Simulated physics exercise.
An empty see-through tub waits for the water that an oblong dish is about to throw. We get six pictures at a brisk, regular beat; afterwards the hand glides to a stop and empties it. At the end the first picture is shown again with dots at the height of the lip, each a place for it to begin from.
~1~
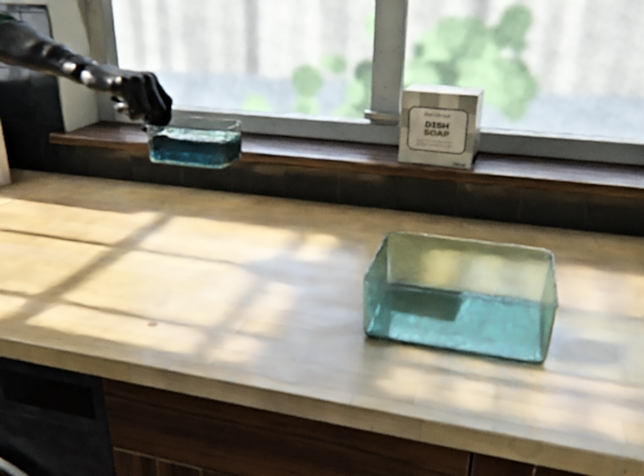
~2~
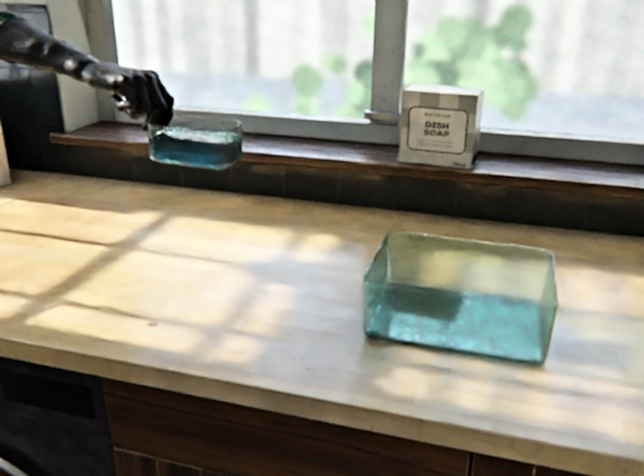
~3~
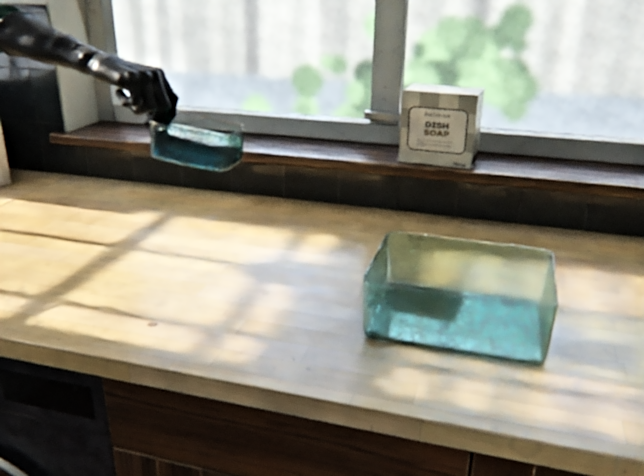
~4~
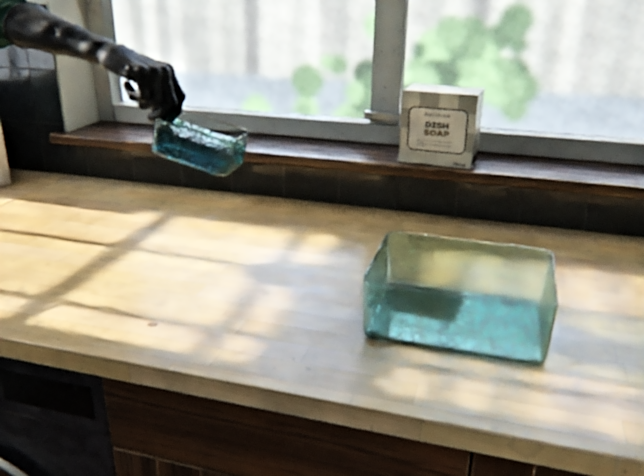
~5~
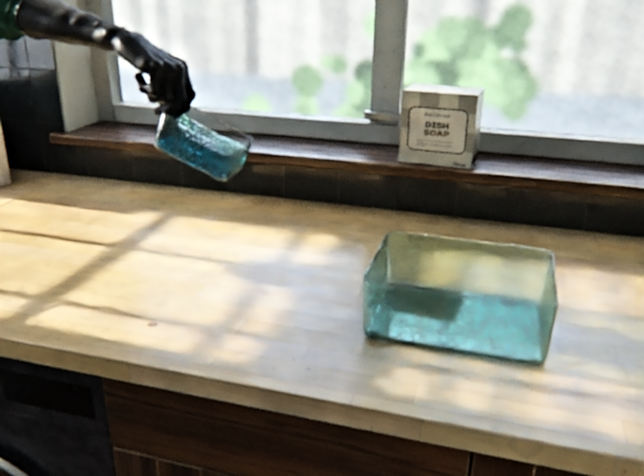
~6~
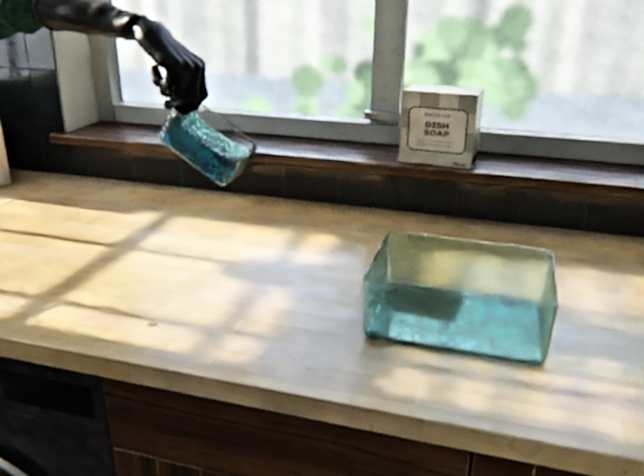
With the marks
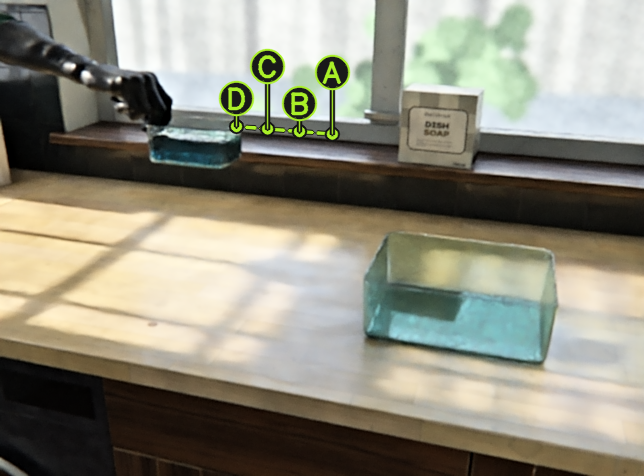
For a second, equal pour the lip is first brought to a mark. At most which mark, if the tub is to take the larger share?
The answer is spot C.
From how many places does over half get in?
Three of them.
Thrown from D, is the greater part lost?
Yes, that goes wrong.
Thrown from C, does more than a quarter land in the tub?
Yes, it does.
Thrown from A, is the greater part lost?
No, not at all.
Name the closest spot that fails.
Spot D.
On the marked copy, A at (332, 134); B at (299, 131); C at (267, 128); D at (236, 126).
With A, about 77 % lands in the tub, 4 % falls short and 19 % goes beside or beyond.
With B, about 78 % lands in the tub, 9 % falls short and 13 % goes beside or beyond.
With C, about 65 % lands in the tub, 30 % falls short and 5 % goes beside or beyond.
With D, about 14 % lands in the tub, 83 % falls short and 3 % goes beside or beyond.
